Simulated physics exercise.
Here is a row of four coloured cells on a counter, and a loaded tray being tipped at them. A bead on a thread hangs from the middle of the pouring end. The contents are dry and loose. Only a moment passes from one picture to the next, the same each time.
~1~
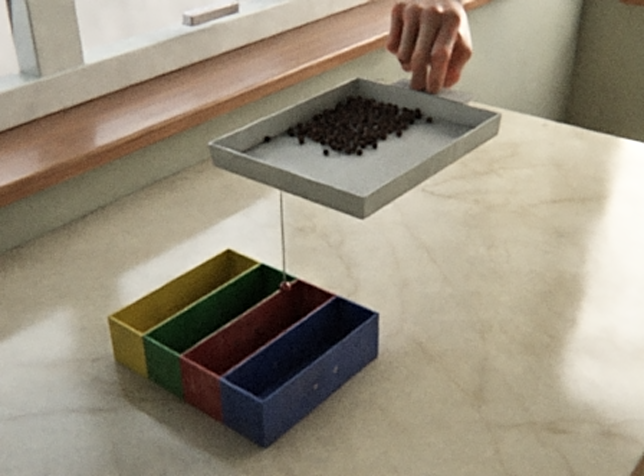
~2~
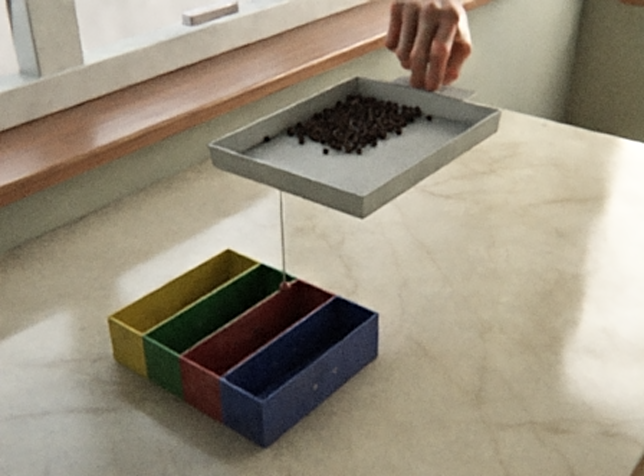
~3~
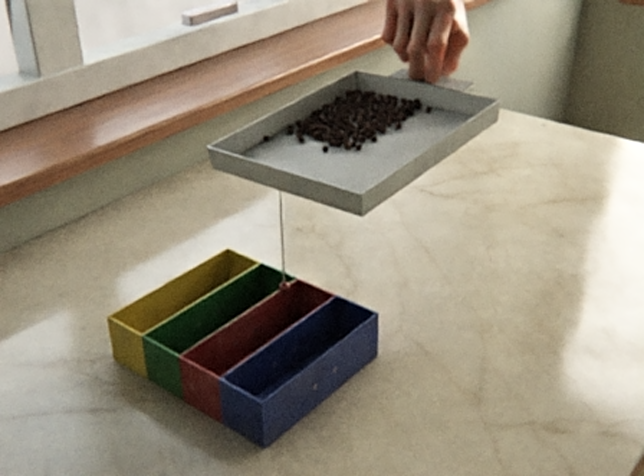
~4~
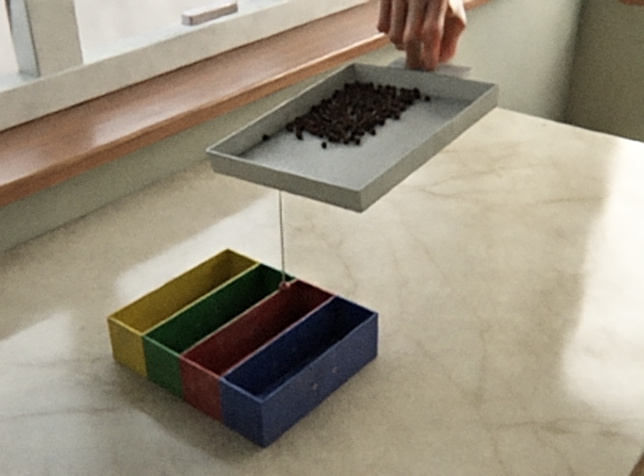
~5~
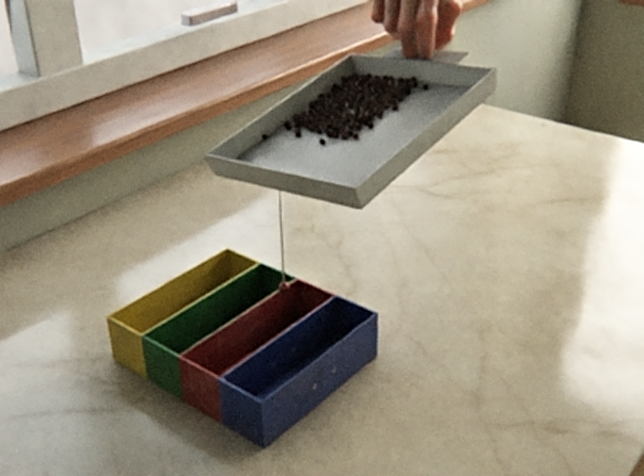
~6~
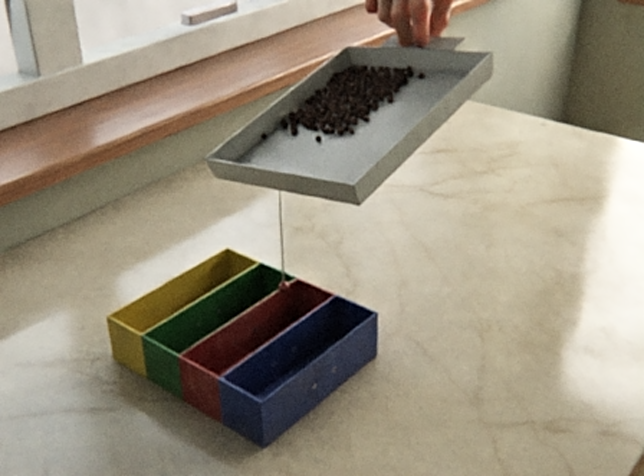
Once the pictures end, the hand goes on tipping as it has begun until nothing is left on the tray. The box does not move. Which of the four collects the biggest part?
The yellow cell gets the most.
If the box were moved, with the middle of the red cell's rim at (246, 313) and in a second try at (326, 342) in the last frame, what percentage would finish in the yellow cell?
The first gives 20 %, the second 0 %.
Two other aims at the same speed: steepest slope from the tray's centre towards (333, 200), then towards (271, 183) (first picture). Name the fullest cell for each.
In turn: That blue cell; the cell in yellow.
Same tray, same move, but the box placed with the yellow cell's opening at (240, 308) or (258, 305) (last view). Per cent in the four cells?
About 0 and 0 per cent.
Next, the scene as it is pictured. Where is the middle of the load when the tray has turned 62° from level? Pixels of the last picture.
Around (251, 160).
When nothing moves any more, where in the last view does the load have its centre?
Close to (215, 310).
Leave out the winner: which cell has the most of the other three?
It is green.
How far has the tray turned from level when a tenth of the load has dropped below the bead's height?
At some 95 degrees.
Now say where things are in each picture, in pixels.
The first picture shows corners of the pouring end at (212, 143) and (363, 195), level; middle of the load at (355, 121), allspice berries; bead on its thread at (285, 288); yellow cell at (128, 343); green cell at (164, 363); red cell at (202, 385); blue cell at (243, 409).
The second picture shows corners of the pouring end at (211, 144) and (362, 195), level; middle of the load at (354, 119).
The third picture shows corners of the pouring end at (210, 146) and (361, 192), tipped barely, lowest at the left corner; middle of the load at (354, 115).
The fourth picture shows corners of the pouring end at (209, 150) and (358, 189), tipped a little, lowest at the left corner; middle of the load at (353, 108).
The fifth picture shows corners of the pouring end at (208, 154) and (356, 186), tipped a little, lowest at the left corner; middle of the load at (350, 101).
The sixth picture shows corners of the pouring end at (207, 157) and (353, 182), tipped clearly, lowest at the left corner; middle of the load at (353, 95); yellow cell at (127, 343); green cell at (163, 363); red cell at (201, 385); blue cell at (242, 408).
Soon, tray tipped steeply; nearly all on the tray; a stray few falling or outside the box.
A while on, tray tipped past a quarter turn; about half on the tray; about a third in the yellow cell; a small part in the green cell; about a quarter falling or outside the box.
Towards the end, tray tipped past a quarter turn; most in the yellow cell; about a quarter in the green cell; a stray few falling or outside the box.
Finally, tray tipped past a quarter turn; most in the yellow cell; about a quarter in the green cell; none in the blue cell; none in the red cell; a stray few outside the box.
